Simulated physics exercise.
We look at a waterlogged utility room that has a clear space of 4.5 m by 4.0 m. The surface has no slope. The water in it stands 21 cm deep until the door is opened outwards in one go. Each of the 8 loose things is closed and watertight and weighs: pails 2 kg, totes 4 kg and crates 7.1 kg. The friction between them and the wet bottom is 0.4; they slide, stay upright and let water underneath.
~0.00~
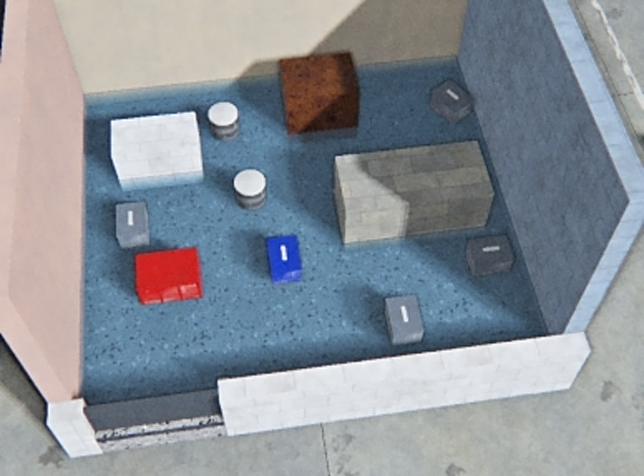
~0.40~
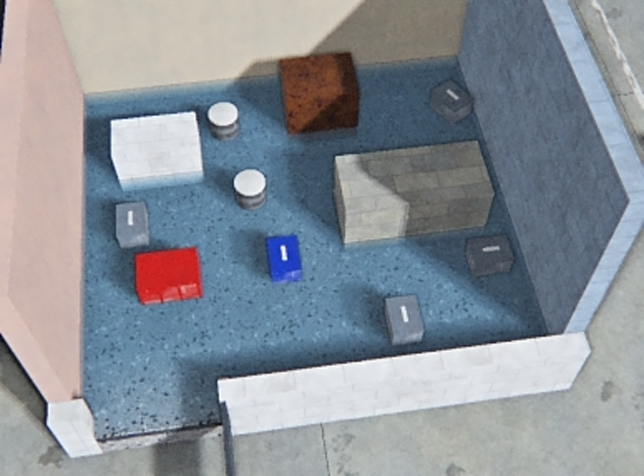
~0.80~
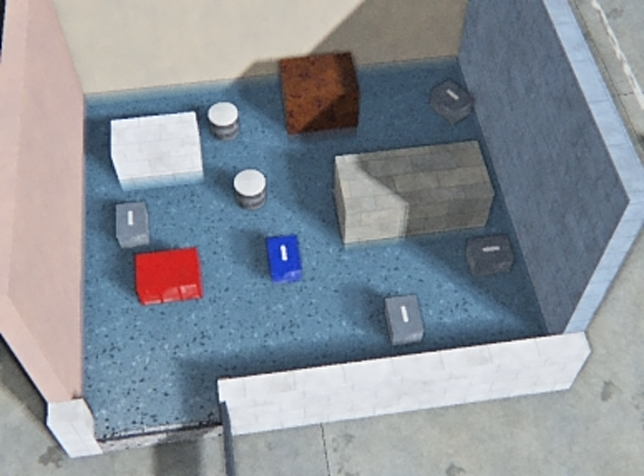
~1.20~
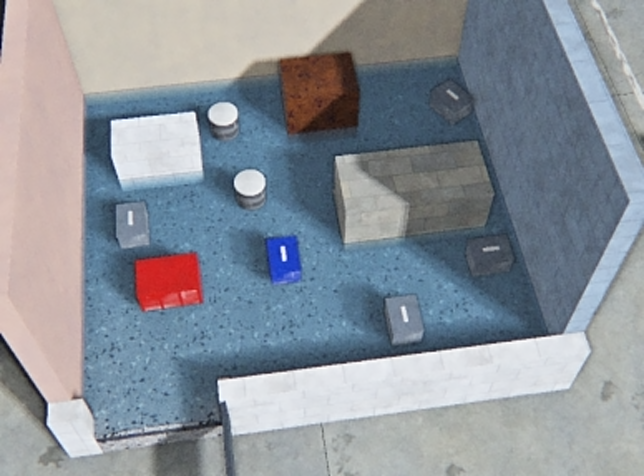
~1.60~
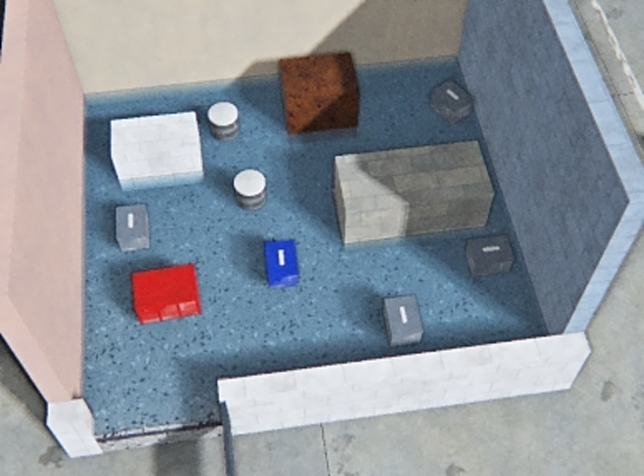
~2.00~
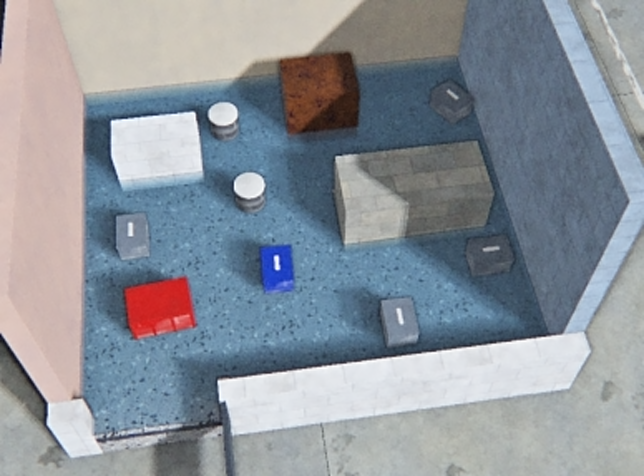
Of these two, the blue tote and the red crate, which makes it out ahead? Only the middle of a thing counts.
The red one makes it out ahead.
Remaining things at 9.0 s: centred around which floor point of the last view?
Close to (304, 269).
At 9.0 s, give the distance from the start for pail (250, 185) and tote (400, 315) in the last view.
Respectively 150 cm and 140 cm.
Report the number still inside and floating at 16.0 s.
The number is 3.
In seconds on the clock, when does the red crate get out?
Near 4.0 s.
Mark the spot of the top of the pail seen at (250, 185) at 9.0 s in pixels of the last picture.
By then the top sits at about (164, 318).
After 4.0 s the blue tote is near (232, 298), 0.7 m from its start, afloat; the red crate has gone out (at 4.0 s); 1 of 8 are out; 7 afloat.
After 9.0 s the blue tote has gone out (at 6.4 s); the red crate has gone out (at 4.0 s); 3 of 8 are out; 5 afloat.
After 16.0 s the blue tote has gone out (at 6.4 s); the red crate has gone out (at 4.0 s); 5 of 8 are out; 3 afloat.
After 20.0 s the blue tote has gone out (at 6.4 s); the red crate has gone out (at 4.0 s); 6 of 8 are out; 2 afloat.
